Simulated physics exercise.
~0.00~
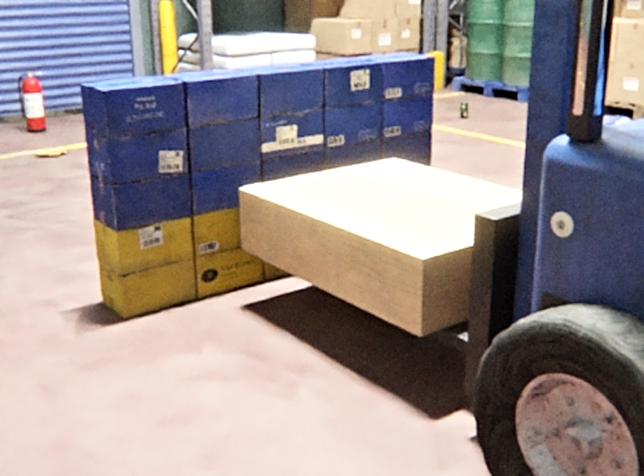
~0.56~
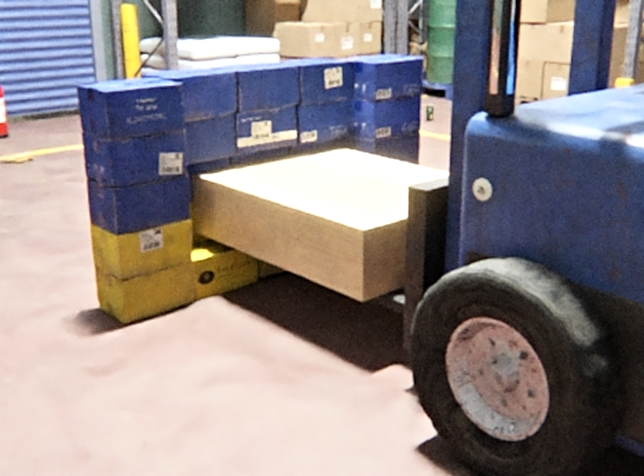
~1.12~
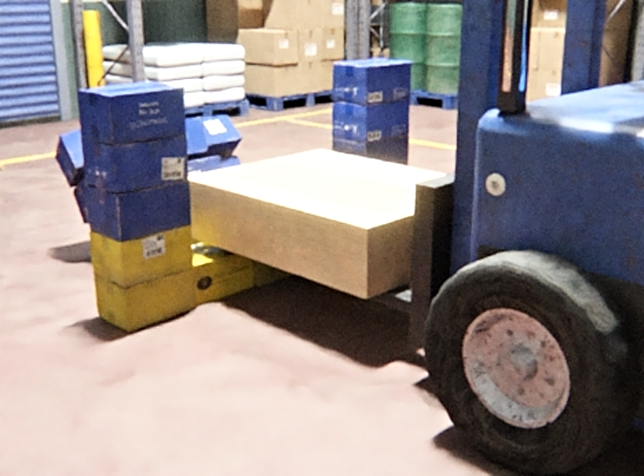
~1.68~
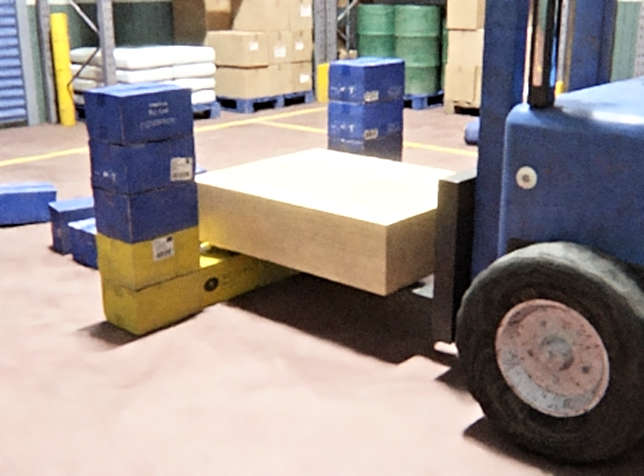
In the video, a blue lift truck pushes a pale rigid case into a loose wall of blue and yellow parcels, toppling the middle blue ones backward onto the floor, and stops with a column standing at each side and low yellow parcels still in place.
